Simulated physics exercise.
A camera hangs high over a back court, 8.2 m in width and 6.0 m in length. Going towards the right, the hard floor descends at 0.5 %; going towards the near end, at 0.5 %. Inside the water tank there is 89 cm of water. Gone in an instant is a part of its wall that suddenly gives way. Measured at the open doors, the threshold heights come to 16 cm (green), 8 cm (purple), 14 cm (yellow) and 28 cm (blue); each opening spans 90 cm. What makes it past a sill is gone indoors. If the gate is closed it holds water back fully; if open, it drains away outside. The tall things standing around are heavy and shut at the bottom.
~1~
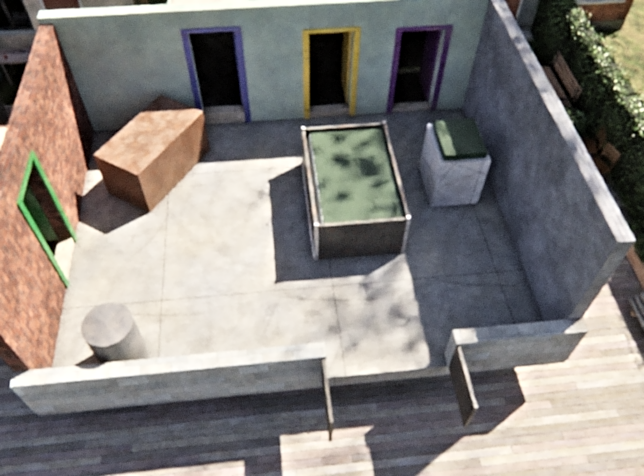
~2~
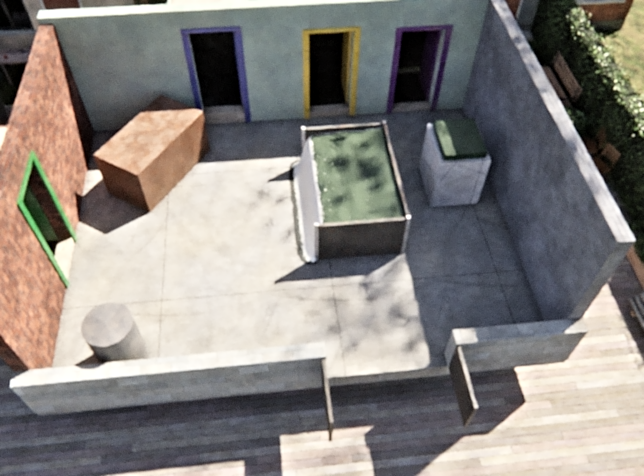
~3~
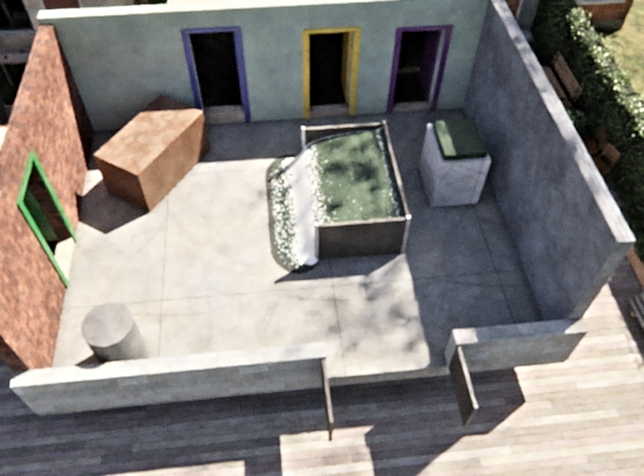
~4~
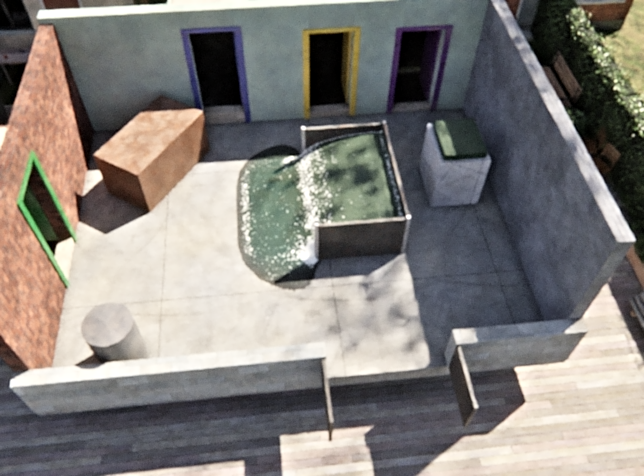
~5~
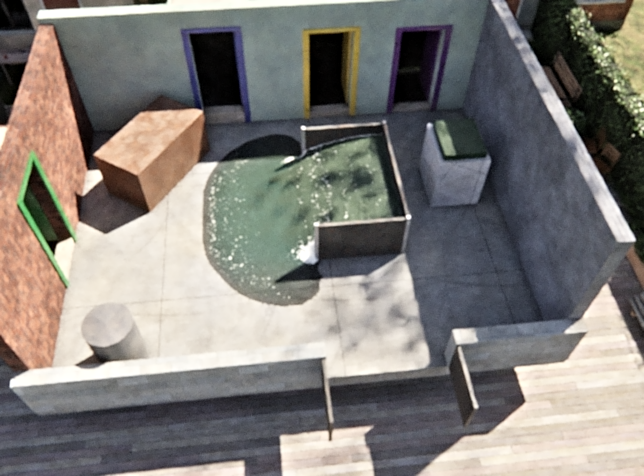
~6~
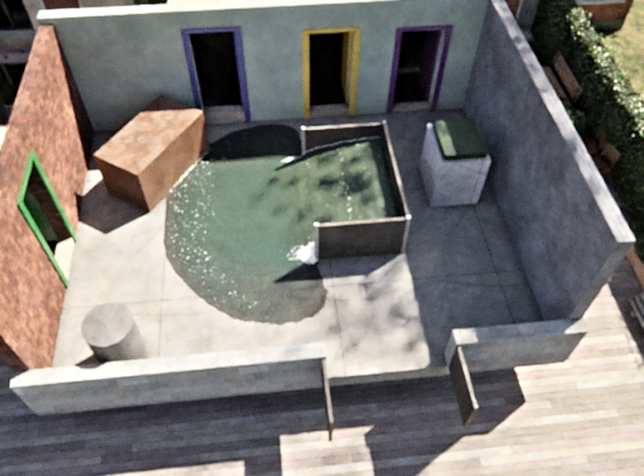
In a walled back court, a tank's left side gives way and green water spreads left across the floor.
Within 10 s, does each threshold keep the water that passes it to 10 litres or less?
At the green door the water let in will surpass the limit; at the purple door the water let in will remain short of the limit; at the yellow door the water let in will remain short of the limit; at the blue door the water let in will remain short of the limit.
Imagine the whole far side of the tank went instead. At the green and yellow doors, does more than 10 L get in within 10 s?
So green ends up short of it and yellow ends up past the limit.
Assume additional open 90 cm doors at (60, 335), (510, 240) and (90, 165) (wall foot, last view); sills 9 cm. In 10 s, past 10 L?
First doorway gets there, second falls short, third gets there.
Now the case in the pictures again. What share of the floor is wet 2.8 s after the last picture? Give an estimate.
Roughly 55 % of the floor is wet.
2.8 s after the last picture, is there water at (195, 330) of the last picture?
Soaked.
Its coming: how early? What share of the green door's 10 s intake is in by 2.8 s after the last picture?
Share by then: ~ 95 %.
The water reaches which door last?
The purple door is last.
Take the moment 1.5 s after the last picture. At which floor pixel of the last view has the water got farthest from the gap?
Somewhere about (49, 390).
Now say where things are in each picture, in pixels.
Still water, 89 cm deep, in the water tank at (352, 174), in the first picture.
Water pours out at (311, 199) and has run 1.3 m, to (314, 262); typically 7 cm deep outside, 89 cm at the water tank's back, in the second picture.
Water pours out at (311, 199) and has run 1.5 m, to (295, 269); typically 14 cm deep outside, 82 cm at the water tank's back, in the third picture.
The front is at (276, 281), 1.8 m from the gap at (311, 201); 3.9 m2 of floor is under water; 77 cm left at the back of the water tank, in the fourth picture.
The front is at (253, 295), 2.3 m from the gap at (311, 201); 6.8 m2 of floor is under water; 73 cm left at the back of the water tank, in the fifth picture.
Water pours out at (311, 201) and has run 2.8 m, to (173, 190); typically 8 cm deep outside, 65 cm at the water tank's back, in the sixth picture.
Then, 0.7 s after the last picture water covers 45 % of the floor and is deepest (46 cm) near (175, 201); green door 30 cm at the sill, 16 L in, purple door not reached, yellow door not reached, blue door 11 cm at the sill, 0 L in.
Then, 1.5 s after the last picture water covers 50 % of the floor and is deepest (44 cm) near (68, 285); green door 38 cm at the sill, 164 L in, purple door not reached, yellow door not reached, blue door 23 cm at the sill, 0 L in.
Then, 2.8 s after the last picture water covers 55 % of the floor and is deepest (50 cm) near (58, 339); green door 20 cm at the sill, 255 L in, purple door not reached, yellow door 4 cm at the sill, 0 L in, blue door 16 cm at the sill, 1 L in.
Then, 5.3 s after the last picture water covers 85 % of the floor and is deepest (23 cm) near (79, 222); green door 10 cm at the sill, 271 L in, purple door 2 cm at the sill, 0 L in, yellow door 4 cm at the sill, 0 L in, blue door 8 cm at the sill, 1 L in.
Then, 9.3 s after the last picture water covers 100 % of the floor and is deepest (12 cm) near (495, 348); green door 7 cm at the sill, 271 L in, purple door 8 cm at the sill, 1 L in, yellow door 5 cm at the sill, 0 L in, blue door 5 cm at the sill, 1 L in.
